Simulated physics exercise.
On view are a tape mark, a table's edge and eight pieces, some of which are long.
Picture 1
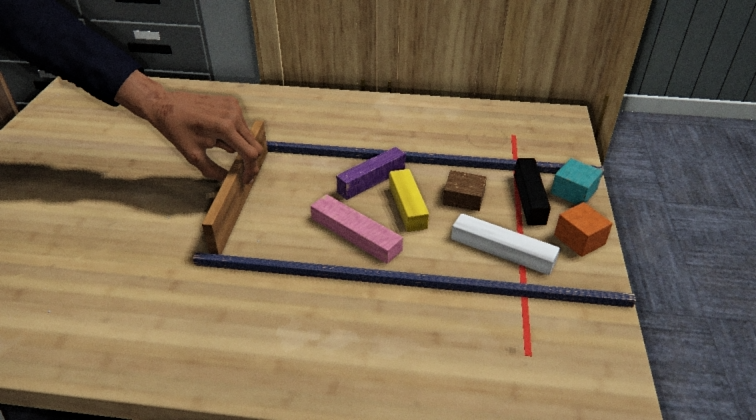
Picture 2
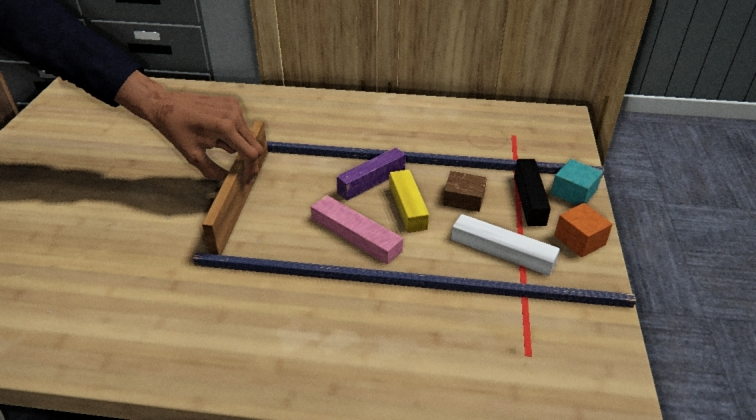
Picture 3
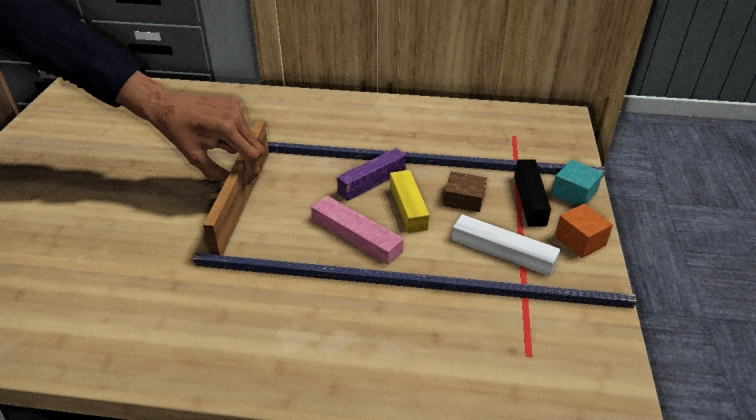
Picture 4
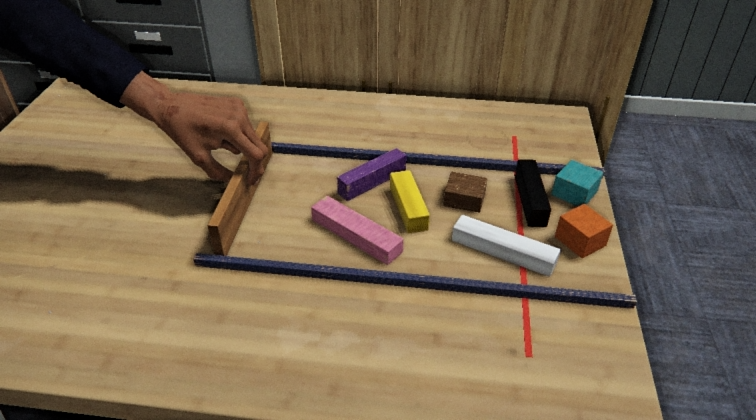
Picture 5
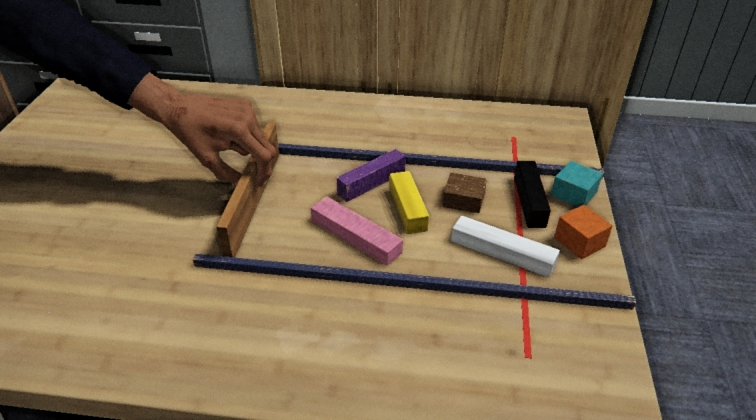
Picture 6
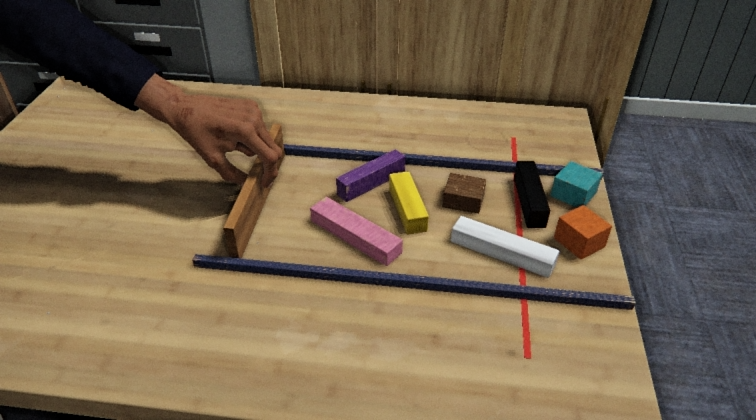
A hand slid an upright wooden board slightly to the right between two dark rails on a table, while the eight colored blocks and sticks, some around a red tape line, stayed still.
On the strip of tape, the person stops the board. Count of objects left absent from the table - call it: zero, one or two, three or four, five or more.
My call is one or two.
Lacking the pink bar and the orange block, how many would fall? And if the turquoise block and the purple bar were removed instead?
First 1, then 0.
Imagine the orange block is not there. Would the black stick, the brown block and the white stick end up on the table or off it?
So the black stick keeps its place, the brown block keeps its place and the white stick keeps its place.
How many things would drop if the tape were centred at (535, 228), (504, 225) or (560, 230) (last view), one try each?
First 3, then 1, then 5.
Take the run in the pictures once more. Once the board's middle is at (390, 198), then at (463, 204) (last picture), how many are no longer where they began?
Counting first: 3, next 7.
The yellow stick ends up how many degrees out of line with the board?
Roughly 0 degrees.
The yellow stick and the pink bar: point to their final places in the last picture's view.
You'll see the yellow stick at (546, 196), with the pink bar at (567, 254).
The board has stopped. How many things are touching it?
It is in contact with 2.
Early on, none off yet; turquoise block at rest near (576, 185); orange block at rest near (582, 232); black stick at rest near (531, 193).
Finally, the number that fall off is one or two; lost, turquoise block.
